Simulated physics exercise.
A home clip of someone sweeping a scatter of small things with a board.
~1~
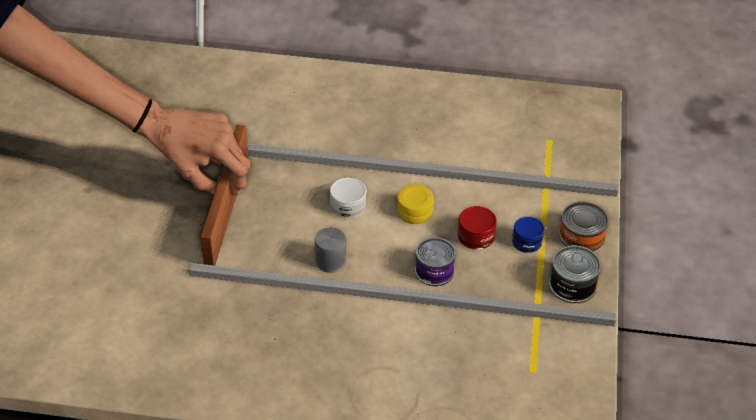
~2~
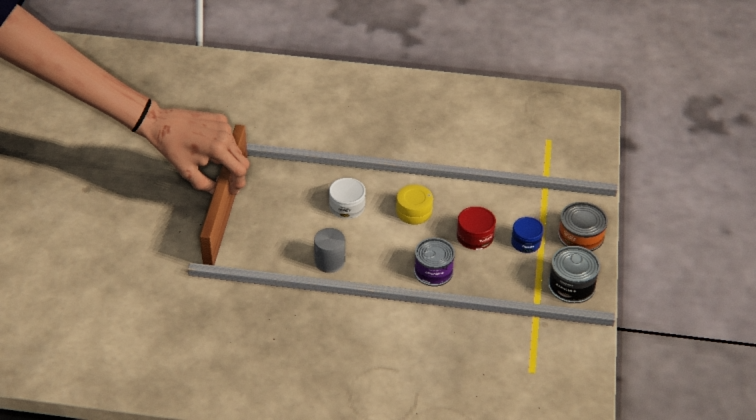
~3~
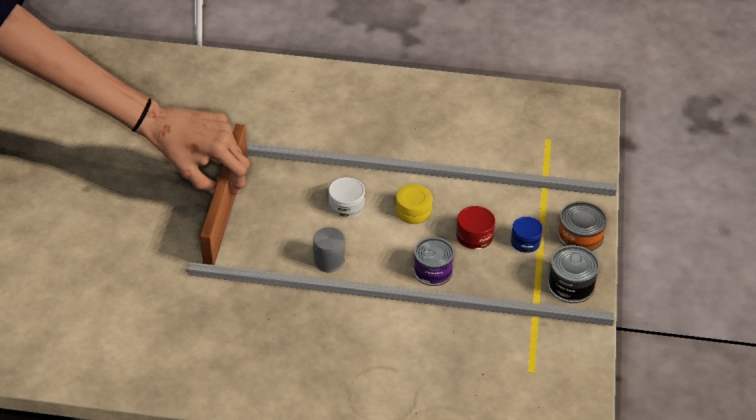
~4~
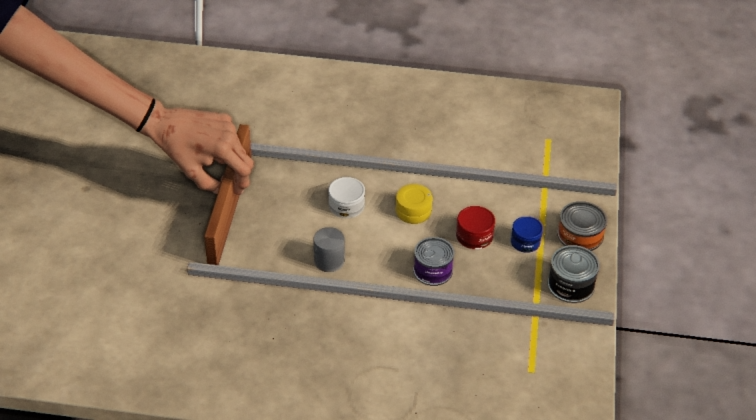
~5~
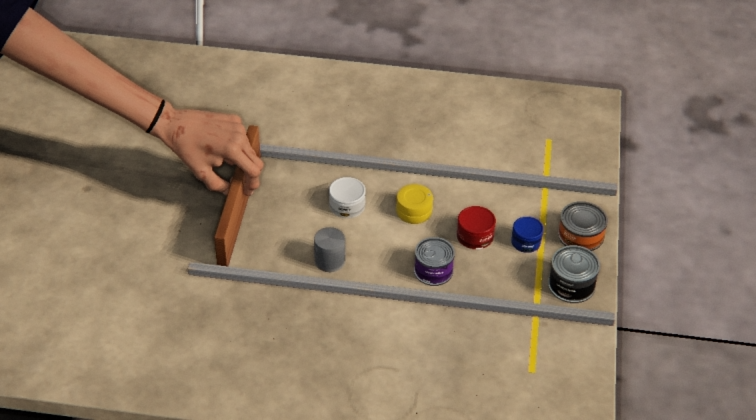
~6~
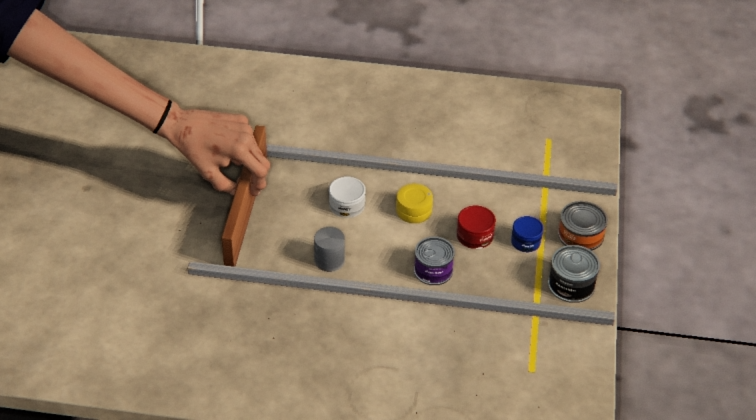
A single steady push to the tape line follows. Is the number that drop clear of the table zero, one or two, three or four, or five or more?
I predict one or two come down off the table.
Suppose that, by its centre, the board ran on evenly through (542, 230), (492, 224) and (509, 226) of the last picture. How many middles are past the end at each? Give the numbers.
Place by place, 1, 0 and 0.
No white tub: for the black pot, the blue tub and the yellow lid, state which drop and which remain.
The black pot? It heads down. The blue tub? It does not drop. The yellow lid? It does not drop.
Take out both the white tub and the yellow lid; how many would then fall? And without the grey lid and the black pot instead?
First 1, then 0.
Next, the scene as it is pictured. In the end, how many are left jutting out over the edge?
It's 1.
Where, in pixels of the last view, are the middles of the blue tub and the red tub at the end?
Blue tub: About (593, 248); red tub: About (560, 248).
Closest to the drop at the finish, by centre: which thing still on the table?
Result - foremost is the orange tin.
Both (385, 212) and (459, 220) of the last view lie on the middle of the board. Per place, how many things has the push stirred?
At the first spot 3, then 5.
Soon after, none off yet; orange tin at rest near (583, 226); black pot at rest near (574, 274); blue tub at rest near (527, 234).
After that, none off yet; orange tin at rest near (583, 226); black pot at rest near (577, 274); blue tub displaced a little near (539, 235).
In the end, the number that fall off is one or two; gone, black pot.
